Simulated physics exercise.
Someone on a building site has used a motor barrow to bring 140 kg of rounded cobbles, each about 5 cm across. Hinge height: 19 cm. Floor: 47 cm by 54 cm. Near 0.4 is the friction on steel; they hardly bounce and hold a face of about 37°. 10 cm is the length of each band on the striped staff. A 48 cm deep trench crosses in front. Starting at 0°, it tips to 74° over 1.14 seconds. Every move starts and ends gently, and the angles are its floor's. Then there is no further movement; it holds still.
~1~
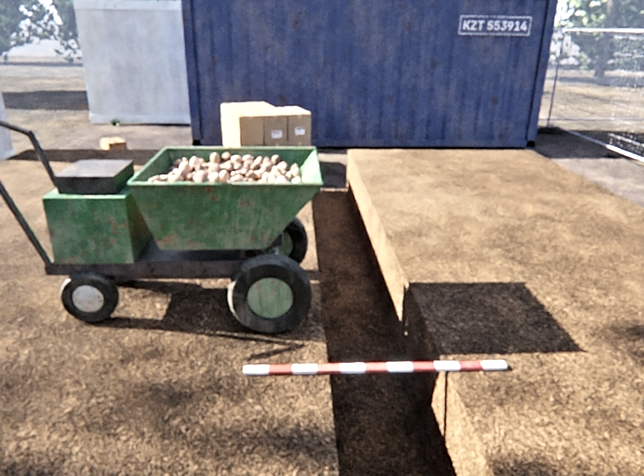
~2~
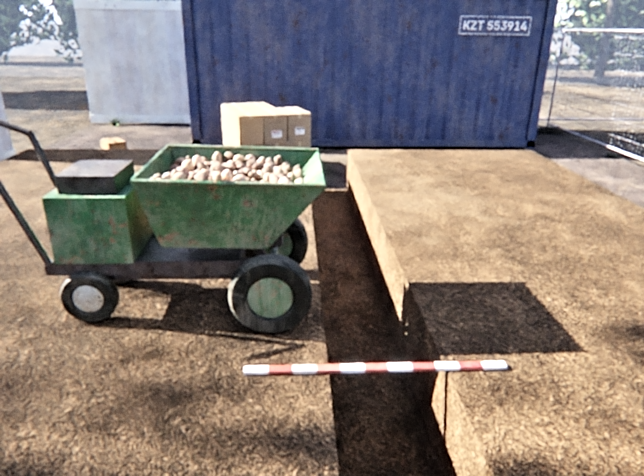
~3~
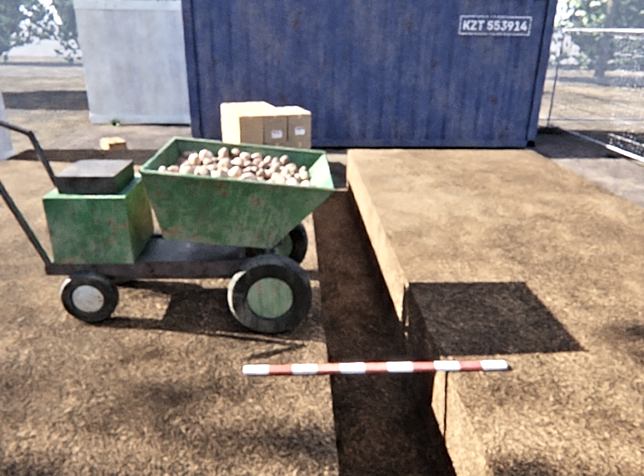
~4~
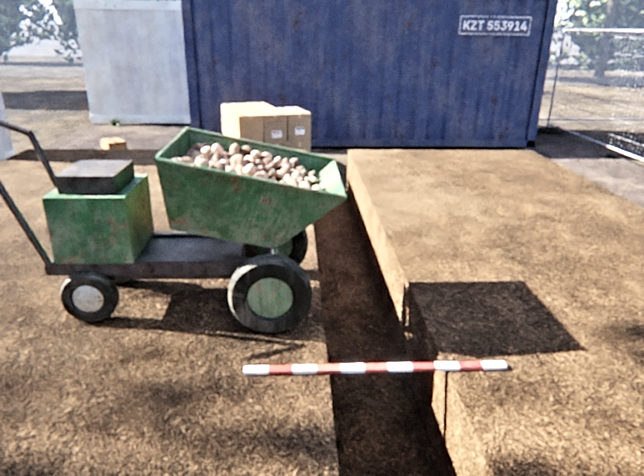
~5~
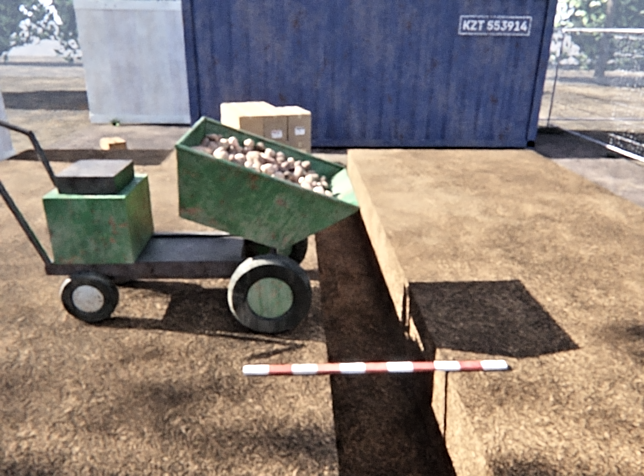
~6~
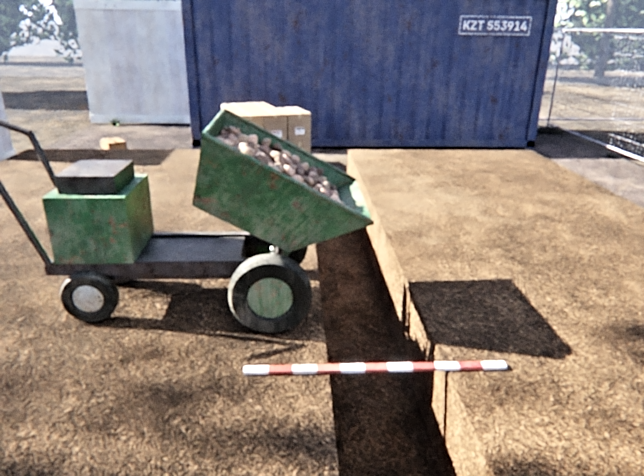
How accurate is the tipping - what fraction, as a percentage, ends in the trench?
Close to 62 in every hundred.
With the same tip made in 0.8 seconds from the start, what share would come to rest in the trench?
It would come to roughly 55 per cent.
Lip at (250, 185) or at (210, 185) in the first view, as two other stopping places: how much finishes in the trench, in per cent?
100 and 80 %.
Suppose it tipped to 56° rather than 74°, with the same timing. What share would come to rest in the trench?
Share in trench: Approx. 35%.
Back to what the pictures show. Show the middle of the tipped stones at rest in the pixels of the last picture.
The middle should be near (398, 355).
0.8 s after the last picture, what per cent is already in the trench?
At that moment: Approx. 20 %.
Then, 0.4 s after the last picture the floor is at 63°, 100 % in the skip; the foremost stones are at (388, 253).
Then, 0.8 s after the last picture the floor is at 74°, 57 % in the skip, 22 % in the trench, 20 % past the trench; the foremost stones are at (481, 294).
Then, 1.1 s after the last picture the floor is at 74°, 21 % in the skip, 41 % in the trench, 38 % past the trench; the foremost stones are at (557, 293).
Then, 3.1 s after the last picture the floor is at 74°, 0 % in the skip, 62 % in the trench, 38 % past the trench; the foremost stones are at (604, 292).
